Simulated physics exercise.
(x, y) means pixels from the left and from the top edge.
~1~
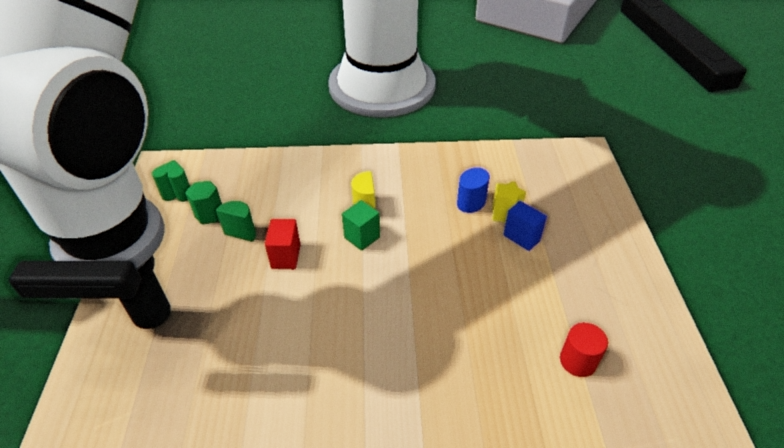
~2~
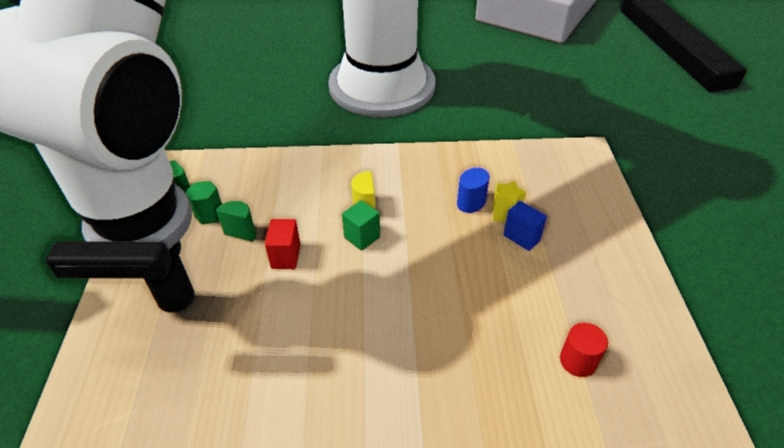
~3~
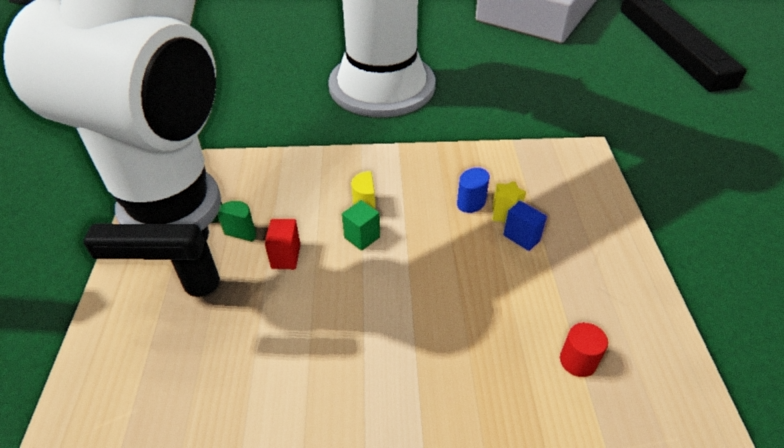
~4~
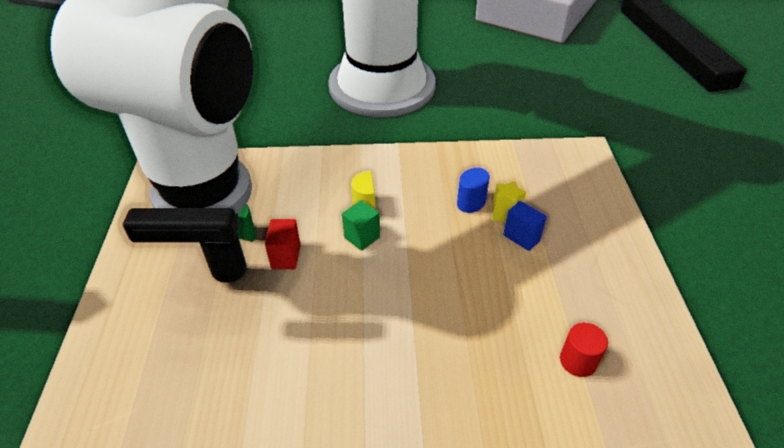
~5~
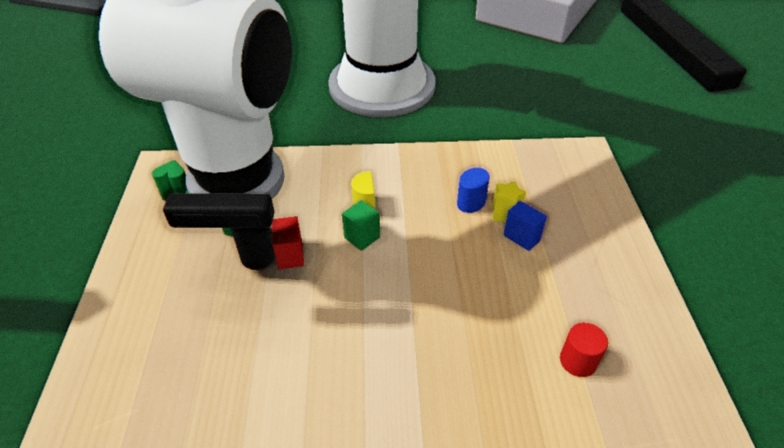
A light wooden board on a green surface is seen from above at an angle, with a white robot arm at the left and another white base behind. Small green, red, yellow and blue blocks sit across its far half, with a red cylinder alone near the right. The arm moves its black post steadily right and slightly away, up beside the red block, while the camera stays still.
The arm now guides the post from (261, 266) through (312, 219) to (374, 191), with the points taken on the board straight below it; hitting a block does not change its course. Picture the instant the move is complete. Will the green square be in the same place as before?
The answer is yes.
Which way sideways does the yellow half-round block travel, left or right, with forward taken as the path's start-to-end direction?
Moves right.
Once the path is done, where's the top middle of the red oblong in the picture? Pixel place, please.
In the picture, that point is around (323, 215).
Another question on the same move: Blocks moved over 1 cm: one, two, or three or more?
The push will move two blocks.
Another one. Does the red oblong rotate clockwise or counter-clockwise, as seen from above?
Answer: With the clock.
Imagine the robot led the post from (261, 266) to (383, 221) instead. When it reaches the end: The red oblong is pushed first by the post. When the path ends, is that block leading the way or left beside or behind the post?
Looking at the end of the path, the red oblong is still being driven ahead.
What follows on the original path. One third of the way, post at (295, 225); red oblong at (319, 215), turned 25° clockwise.
Two thirds of the way, post at (331, 199); red oblong at (323, 215), turned 40° clockwise.
At the end, post at (374, 183); red oblong at (323, 215), turned 40° clockwise; green square not moved; yellow half-round block at (392, 181), turned 85° clockwise.
